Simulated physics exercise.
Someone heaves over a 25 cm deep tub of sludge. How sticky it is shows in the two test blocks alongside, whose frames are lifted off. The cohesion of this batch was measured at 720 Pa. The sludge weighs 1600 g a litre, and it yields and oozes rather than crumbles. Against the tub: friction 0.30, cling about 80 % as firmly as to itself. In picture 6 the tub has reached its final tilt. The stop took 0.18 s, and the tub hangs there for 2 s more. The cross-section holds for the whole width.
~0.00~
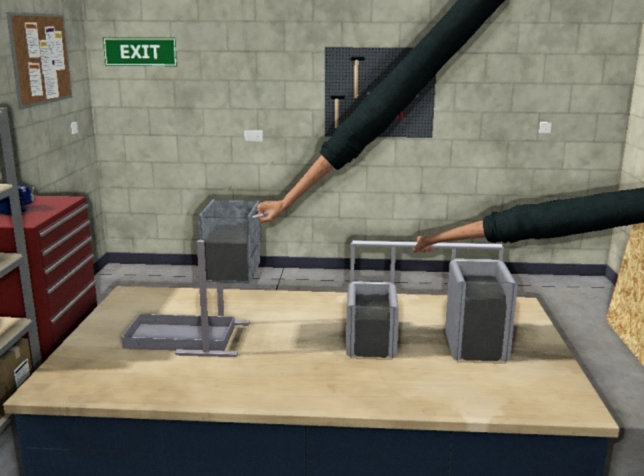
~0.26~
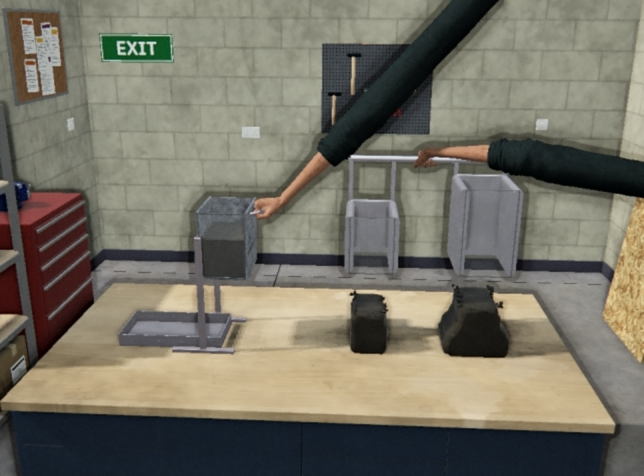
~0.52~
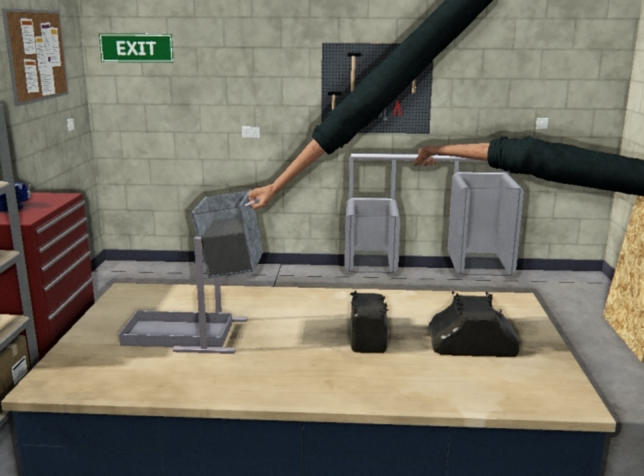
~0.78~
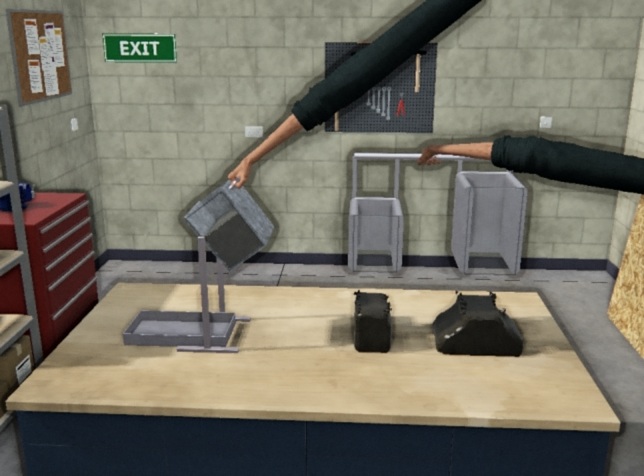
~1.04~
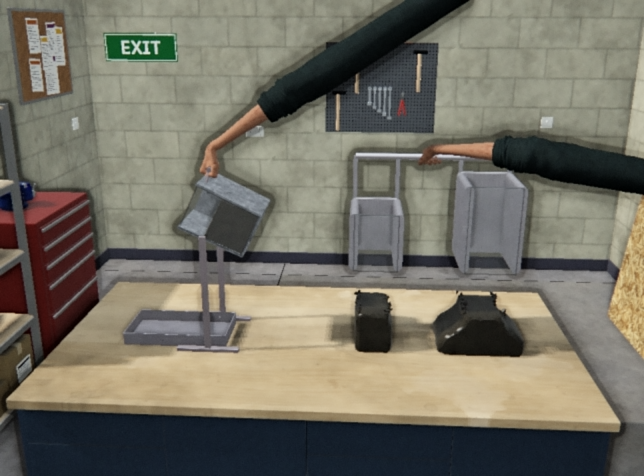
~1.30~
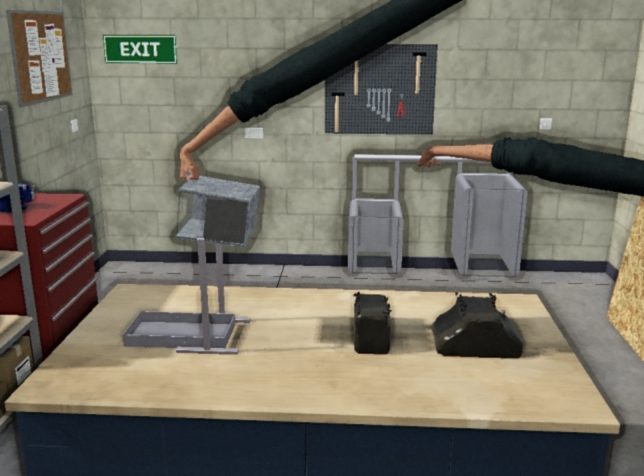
We see one hand lift two open grey moulds off a pair of dark blocks, the right block slumping lower and wider while the left keeps its shape, as another hand steadily tilts a see-through tub of dark sludge.
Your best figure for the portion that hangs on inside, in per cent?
The portion that hangs on inside is near 100 %.
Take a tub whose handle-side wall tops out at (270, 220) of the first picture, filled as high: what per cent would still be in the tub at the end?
Then about 100 %.
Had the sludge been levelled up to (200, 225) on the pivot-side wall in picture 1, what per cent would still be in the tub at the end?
In that case some 100 per cent.
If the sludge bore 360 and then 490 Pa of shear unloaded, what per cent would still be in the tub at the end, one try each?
In turn about 100 %, 100 %.
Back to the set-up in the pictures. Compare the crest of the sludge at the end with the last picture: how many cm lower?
Roughly 0 cm.
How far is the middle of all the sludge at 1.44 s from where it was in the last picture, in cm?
About 0 cm.
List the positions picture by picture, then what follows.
In the first picture, handle-side rim at (247, 217), tilt 0 degrees; top of the sludge at (242, 243); blocks stand 17 cm, 27 cm (left to right).
In the second picture, handle-side rim at (244, 214), tilt 0 degrees; top of the sludge at (239, 240); blocks stand 17 cm, 21 cm (left to right).
In the third picture, handle-side rim at (239, 206), tilt 10 degrees; top of the sludge at (240, 233); blocks stand 17 cm, 17 cm (left to right).
In the fourth picture, handle-side rim at (221, 191), tilt 37 degrees; top of the sludge at (235, 215); blocks stand 17 cm, 17 cm (left to right).
In the fifth picture, handle-side rim at (196, 186), tilt 64 degrees; top of the sludge at (220, 201); blocks stand 17 cm, 17 cm (left to right).
In the sixth picture, handle-side rim at (180, 191), tilt 82 degrees; top of the sludge at (209, 198); blocks stand 17 cm, 17 cm (left to right).
After 1.44 s, the tub is at 82 degrees and holds 100 %.
After 1.61 s, the tub is at 82 degrees and holds 100 %.
After 1.78 s, the tub is at 82 degrees and holds 100 %.
After 1.95 s, the tub is at 82 degrees and holds 100 %.
After 3.30 s, at the end, the tub is at 82 degrees and holds 100 %.
